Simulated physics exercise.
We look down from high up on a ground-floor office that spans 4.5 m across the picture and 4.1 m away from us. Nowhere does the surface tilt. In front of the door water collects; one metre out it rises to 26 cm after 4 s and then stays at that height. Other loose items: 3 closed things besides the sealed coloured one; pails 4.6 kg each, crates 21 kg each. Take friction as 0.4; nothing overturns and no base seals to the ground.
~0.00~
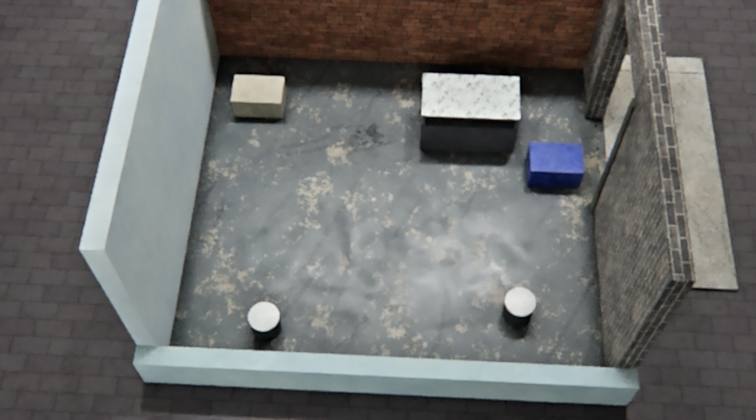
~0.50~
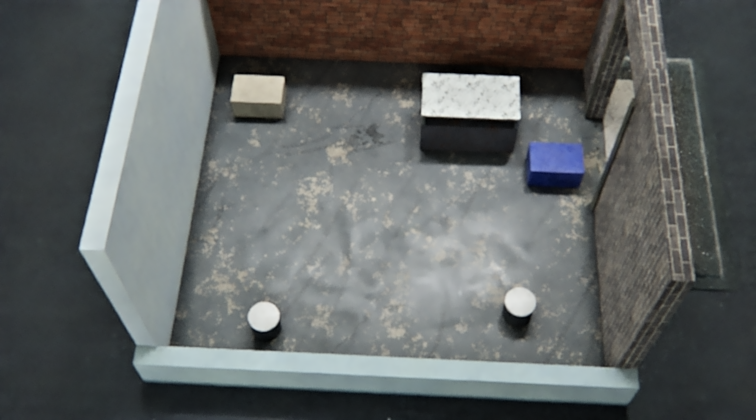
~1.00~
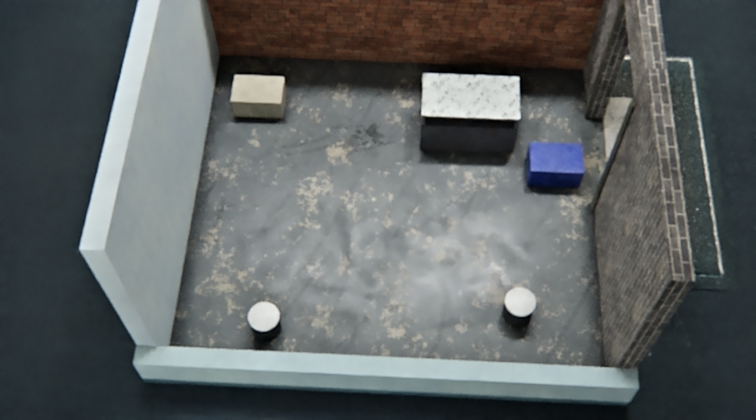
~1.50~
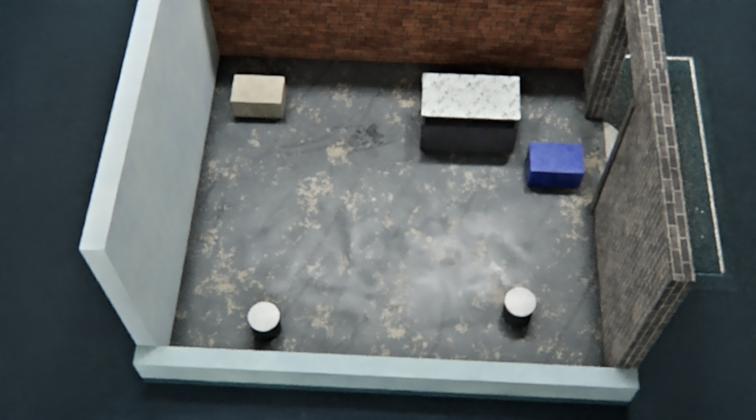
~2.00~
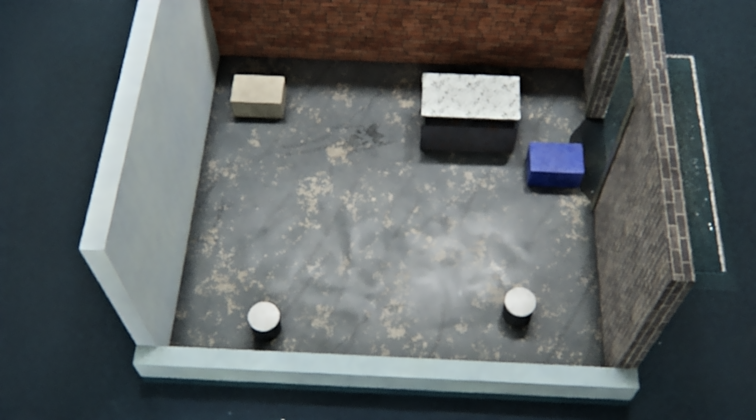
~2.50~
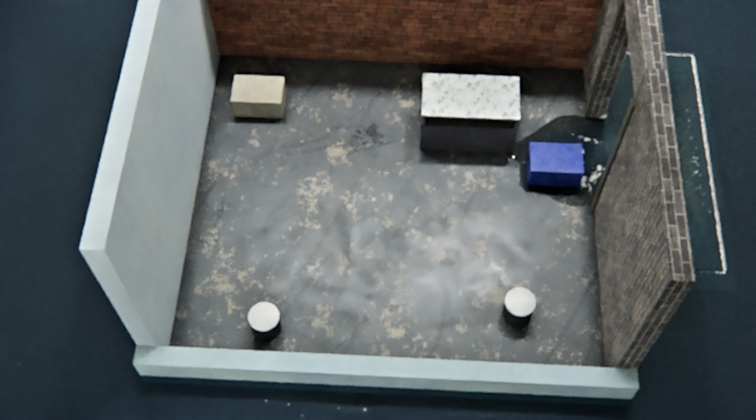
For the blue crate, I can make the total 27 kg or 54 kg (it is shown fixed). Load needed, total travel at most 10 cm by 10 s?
Neither works.
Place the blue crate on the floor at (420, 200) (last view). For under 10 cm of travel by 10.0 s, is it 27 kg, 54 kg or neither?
It turns out that the heavier alone succeeds.
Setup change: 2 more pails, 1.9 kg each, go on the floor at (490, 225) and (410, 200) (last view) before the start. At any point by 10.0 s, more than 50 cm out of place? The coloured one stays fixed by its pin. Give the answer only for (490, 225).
Its shift comes out greater than that.
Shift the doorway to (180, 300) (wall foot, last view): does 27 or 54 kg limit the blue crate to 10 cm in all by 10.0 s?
Well, then the greater option is needed.
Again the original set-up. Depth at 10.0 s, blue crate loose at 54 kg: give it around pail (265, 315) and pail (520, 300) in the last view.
Depths: Near 13 cm, then near 4 cm.
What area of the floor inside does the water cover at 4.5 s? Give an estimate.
Close to 7.0 m2, I'd say.
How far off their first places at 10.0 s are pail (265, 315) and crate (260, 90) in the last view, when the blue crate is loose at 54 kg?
The first is 10 cm from its start, the second 10 cm.
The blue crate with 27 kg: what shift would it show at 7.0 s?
About 200 cm.
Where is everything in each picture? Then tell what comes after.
The blue crate at (557, 158) rests on the ground; water covers 0.0 m2; 0 of 4 have shifted, in the first picture.
The blue crate at (557, 158), on the bottom; 0.0 m2 under water; 0 of 4 have shifted, in the second picture.
The blue crate at (557, 158), on the bottom; water covers 0.0 m2; 0 of 4 have shifted, in the third picture.
The blue crate at (557, 158) rests on the ground; water covers 0.0 m2; 0 of 4 have shifted, in the fourth picture.
The blue crate at (557, 158), on the bottom; water covers 0.1 m2; 0 of 4 have shifted, in the fifth picture.
The blue crate at (557, 158) rests on the ground; water covers 0.5 m2; 0 of 4 have shifted, in the sixth picture.
After 3.5 s the blue crate would be 18 cm from its start with 27 kg and 0 cm from its start with 54 kg; 7 cm of water round it then.
After 4.5 s the blue crate would be 81 cm from its start with 27 kg and 2 cm from its start with 54 kg; 10 cm of water round it then.
After 7.0 s the blue crate would be 179 cm from its start with 27 kg and 51 cm from its start with 54 kg; 9 cm of water round it then.
After 10.0 s the blue crate would be 190 cm from its start with 27 kg and 70 cm from its start with 54 kg; 9 cm of water round it then.
